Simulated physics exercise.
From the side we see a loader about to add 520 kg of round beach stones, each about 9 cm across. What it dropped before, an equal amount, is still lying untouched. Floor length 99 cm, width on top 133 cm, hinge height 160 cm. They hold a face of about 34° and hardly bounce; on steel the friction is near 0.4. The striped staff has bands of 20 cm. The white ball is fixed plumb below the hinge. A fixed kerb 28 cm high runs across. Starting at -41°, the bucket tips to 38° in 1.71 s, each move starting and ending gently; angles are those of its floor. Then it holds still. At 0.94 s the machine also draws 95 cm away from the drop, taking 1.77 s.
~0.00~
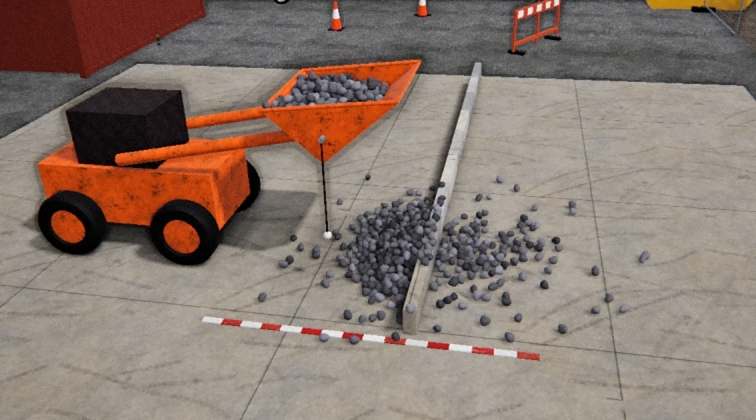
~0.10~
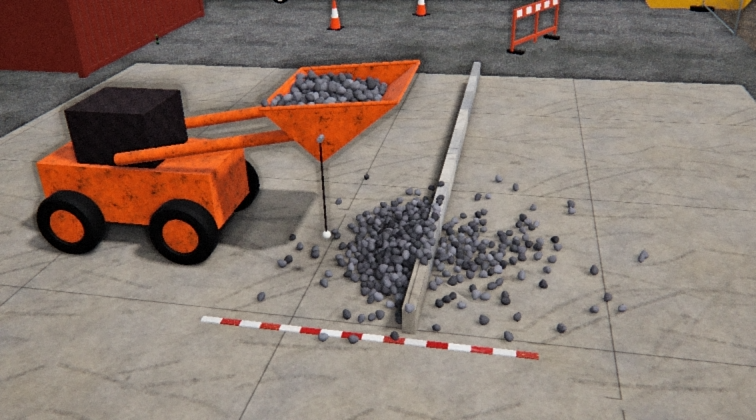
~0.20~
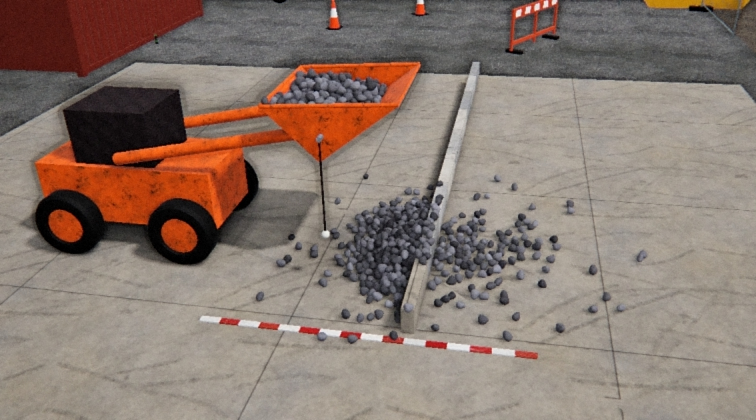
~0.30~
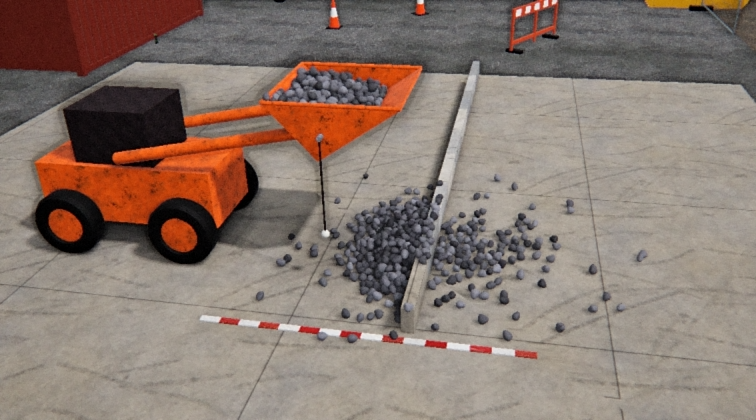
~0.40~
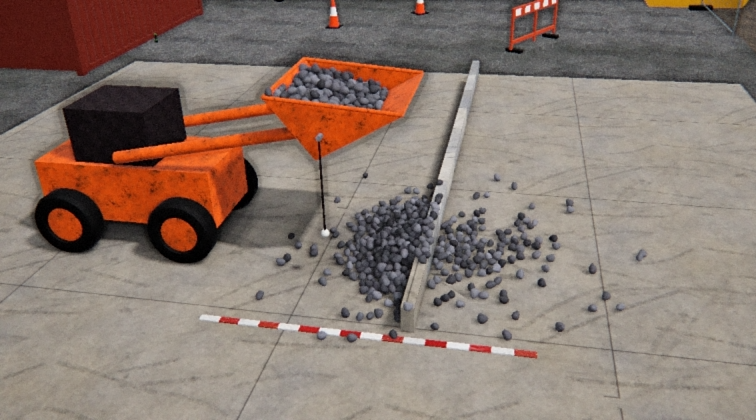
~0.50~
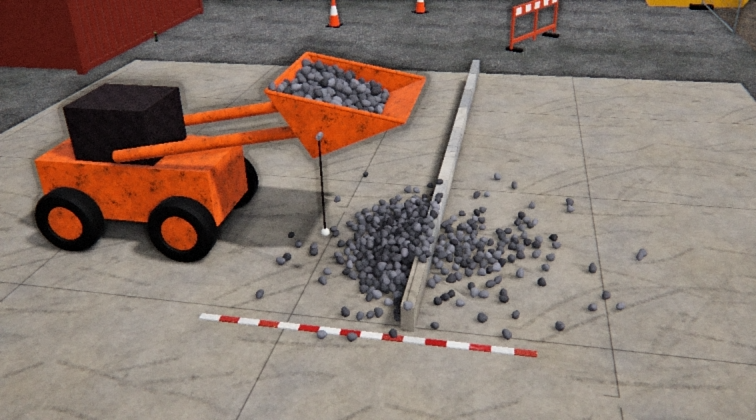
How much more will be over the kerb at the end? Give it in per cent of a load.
Roughly 8 per cent of a load more.
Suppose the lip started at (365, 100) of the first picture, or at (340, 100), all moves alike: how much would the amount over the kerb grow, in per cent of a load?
About 0 and 0 per cent.
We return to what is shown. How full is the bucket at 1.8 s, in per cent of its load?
It holds some 15 per cent.
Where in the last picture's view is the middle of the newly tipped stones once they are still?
Around (386, 234).
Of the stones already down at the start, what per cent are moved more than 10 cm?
Roughly 20 per cent of them.
After 1.3 s the floor is at 26°; in per cent of one load, 97 in the bucket, 79 on this side of the kerb, 25 over the kerb; the foremost stones are at (603, 259).
After 1.8 s the floor is at 38°; in per cent of one load, 17 in the bucket, 155 on this side of the kerb, 29 over the kerb; the foremost stones are at (603, 259).
After 3.2 s the floor is at 38°; in per cent of one load, 0 in the bucket, 168 on this side of the kerb, 33 over the kerb; the foremost stones are at (603, 259).
After 6.0 s the floor is at 38°; in per cent of one load, 0 in the bucket, 168 on this side of the kerb, 33 over the kerb; the foremost stones are at (603, 259). Net gain over the kerb, 8.
